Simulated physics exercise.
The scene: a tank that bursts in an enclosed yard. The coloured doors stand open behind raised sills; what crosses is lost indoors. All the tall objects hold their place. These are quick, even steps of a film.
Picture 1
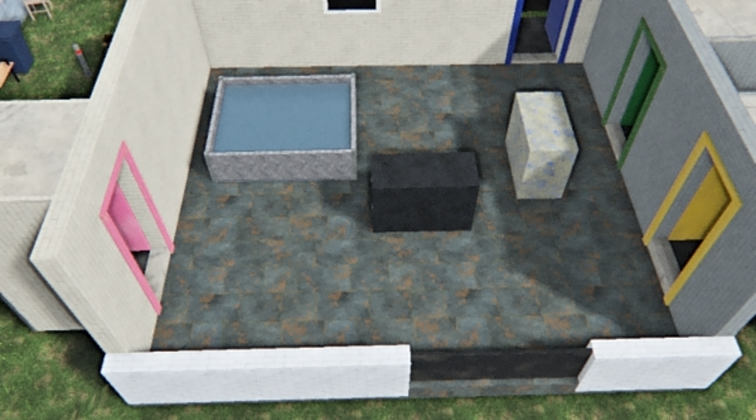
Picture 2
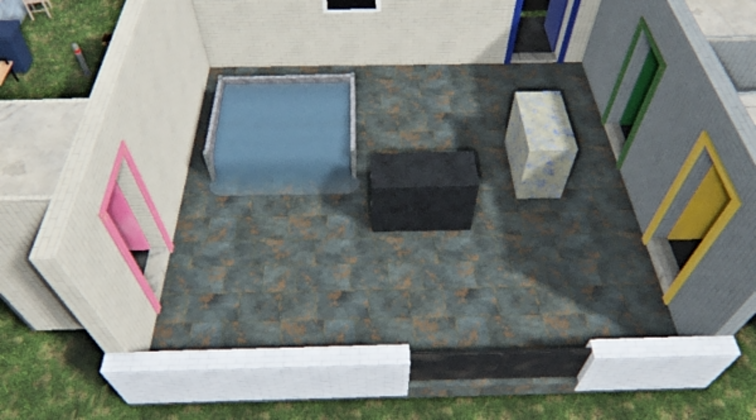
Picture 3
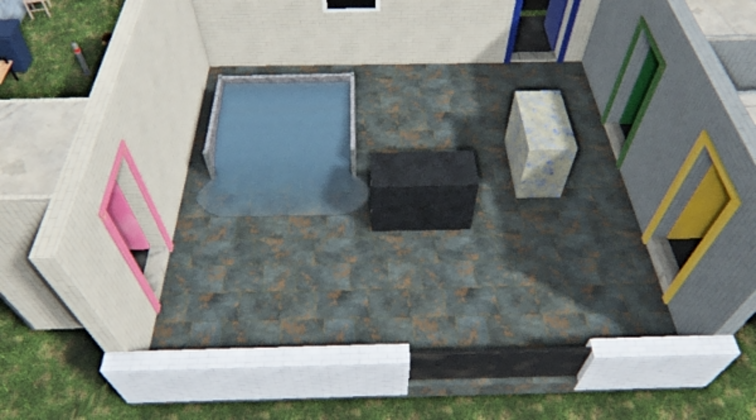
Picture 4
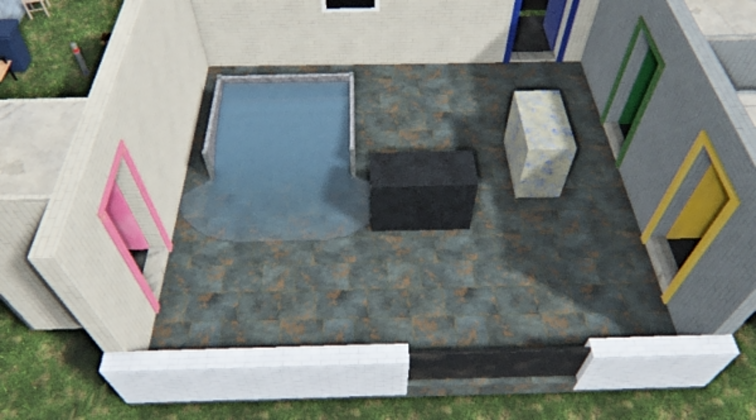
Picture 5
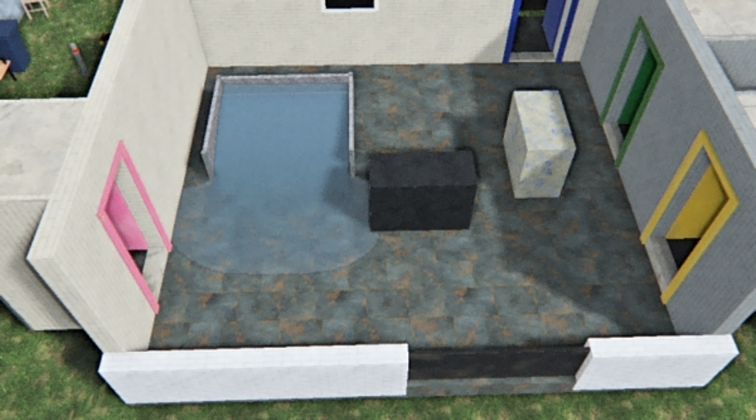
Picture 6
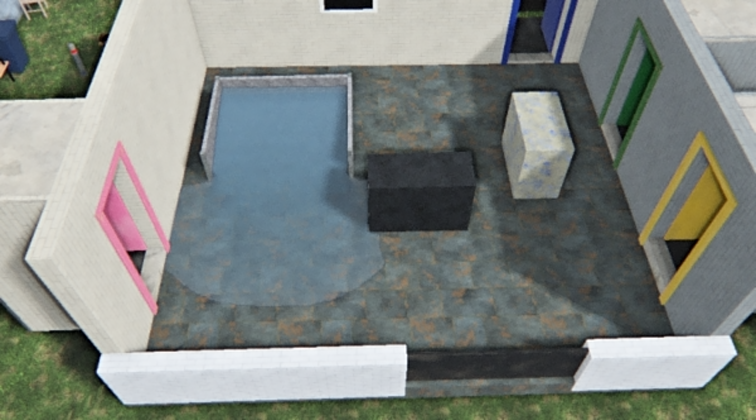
In a walled yard, a tank's front gives way and water spreads forward across the tiles.
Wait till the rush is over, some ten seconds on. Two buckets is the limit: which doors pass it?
The yellow door admits no more than that; the pink door admits no more than that; the green door admits no more than that; the blue door lets in a lot.
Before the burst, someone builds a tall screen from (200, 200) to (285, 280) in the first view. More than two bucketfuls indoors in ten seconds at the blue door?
Then: The blue one goes over.
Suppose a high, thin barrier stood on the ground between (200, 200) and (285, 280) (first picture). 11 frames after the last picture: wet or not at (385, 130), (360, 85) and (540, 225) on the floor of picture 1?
In turn: Dry, free of water, clear.
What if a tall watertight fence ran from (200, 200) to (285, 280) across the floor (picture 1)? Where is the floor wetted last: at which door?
It is the one in blue.
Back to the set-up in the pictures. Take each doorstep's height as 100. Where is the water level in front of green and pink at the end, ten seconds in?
Roughly 100 per cent, then 10 per cent.
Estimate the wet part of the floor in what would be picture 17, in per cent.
Roughly 35 per cent.
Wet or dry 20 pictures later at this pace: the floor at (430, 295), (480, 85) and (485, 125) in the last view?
One after the other: Under water, not flooded, not flooded.
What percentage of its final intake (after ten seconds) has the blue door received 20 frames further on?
Roughly 0 per cent.
A moment on, water covers 30 % of the floor; the yellow door not reached, the pink door wet at the sill, nothing in, the green door not reached, the blue door not reached.
Next, water covers 35 % of the floor; the yellow door not reached, the pink door wet at the sill, nothing in, the green door not reached, the blue door not reached.
Then, water covers 45 % of the floor; the yellow door not reached, the pink door under two buckets in, the green door not reached, the blue door not reached.
Later, water covers 70 % of the floor; the yellow door wet at the sill, nothing in, the pink door under two buckets in, the green door wet at the sill, nothing in, the blue door not reached.
In the end, water covers 90 % of the floor; the yellow door wet at the sill, nothing in, the pink door under two buckets in, the green door wet at the sill, nothing in, the blue door over two buckets in.
